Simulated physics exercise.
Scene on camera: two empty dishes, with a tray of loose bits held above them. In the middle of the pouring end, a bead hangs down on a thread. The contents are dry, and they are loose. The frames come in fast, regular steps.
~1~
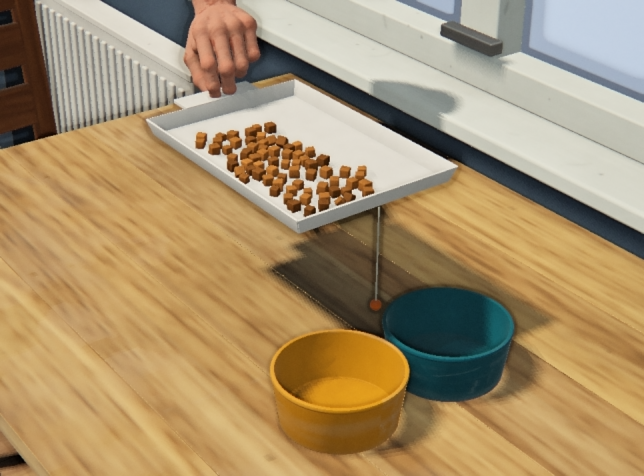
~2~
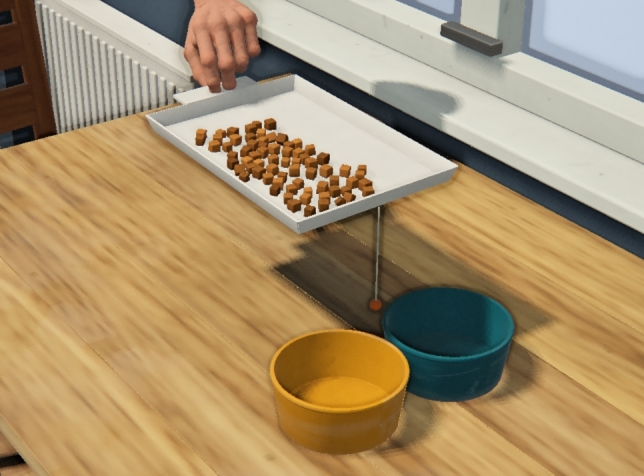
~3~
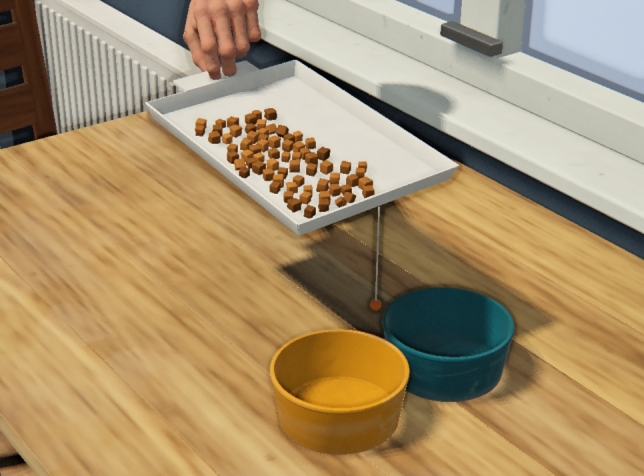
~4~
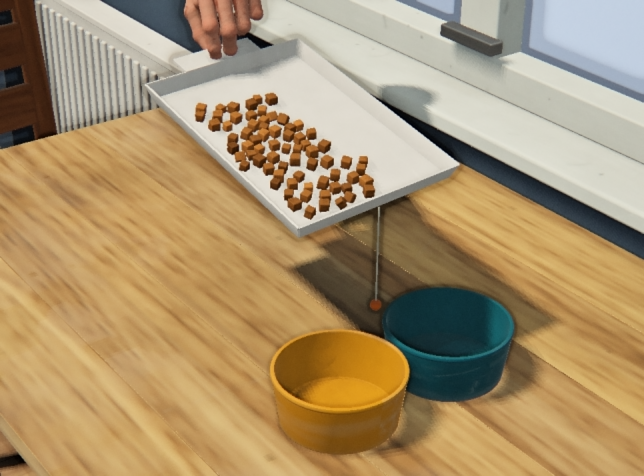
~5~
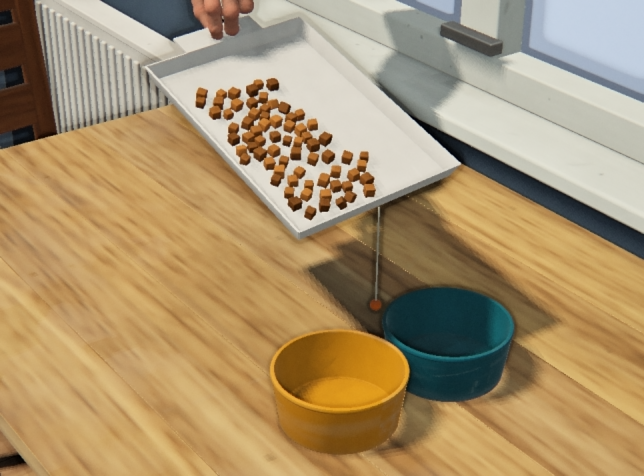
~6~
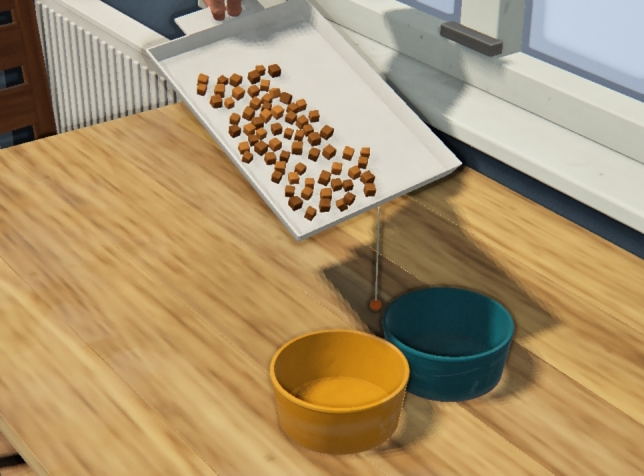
A light wooden tabletop beside a white windowsill and a ribbed radiator is seen from above at an angle, and the view stays still. A hand at the upper left holds the far end of a white tray scattered with small brown cubes, above an empty mustard-yellow bowl, a teal bowl to its right, and an orange-brown bead on a thread. The hand steadily raises the far end, steepening the tray and dipping its near left corner slightly, while the cubes barely shift on its surface.
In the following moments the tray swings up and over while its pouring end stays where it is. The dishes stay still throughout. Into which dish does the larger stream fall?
Larger portion: Left.
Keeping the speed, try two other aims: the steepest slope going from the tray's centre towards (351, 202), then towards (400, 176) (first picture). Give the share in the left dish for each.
The first try gives close to 70 percent; the next gives 0 percent.
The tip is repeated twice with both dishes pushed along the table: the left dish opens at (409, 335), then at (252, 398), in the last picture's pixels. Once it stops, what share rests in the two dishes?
Try 1: Some 30 %; try 2: Some 90 %.
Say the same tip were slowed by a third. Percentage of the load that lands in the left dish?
About 80 in a hundred.
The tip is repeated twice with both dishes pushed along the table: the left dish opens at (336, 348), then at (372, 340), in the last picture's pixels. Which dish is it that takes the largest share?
The dish to the left; the dish to the left.
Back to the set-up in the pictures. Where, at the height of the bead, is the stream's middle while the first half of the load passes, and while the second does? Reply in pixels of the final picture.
Near (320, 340) to start, and near (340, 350) afterwards.
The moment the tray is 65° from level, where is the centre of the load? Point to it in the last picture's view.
The middle of the pieces shows up near (317, 185).
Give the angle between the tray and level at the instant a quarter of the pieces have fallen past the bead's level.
Roughly 115 degrees.
Shortly afterwards, tray tipped steeply; all but a few on the tray; only a few in the air.
Next, tray tipped past a quarter turn; all but a few on the tray; a little in the left dish; only a few in the air.
Some moments later, tray tipped past a quarter turn; all but a few in the left dish; a little in the right dish; only a few outside both.
In the end, tray tipped past a quarter turn; all but a few in the left dish; a little in the right dish; only a few outside both.
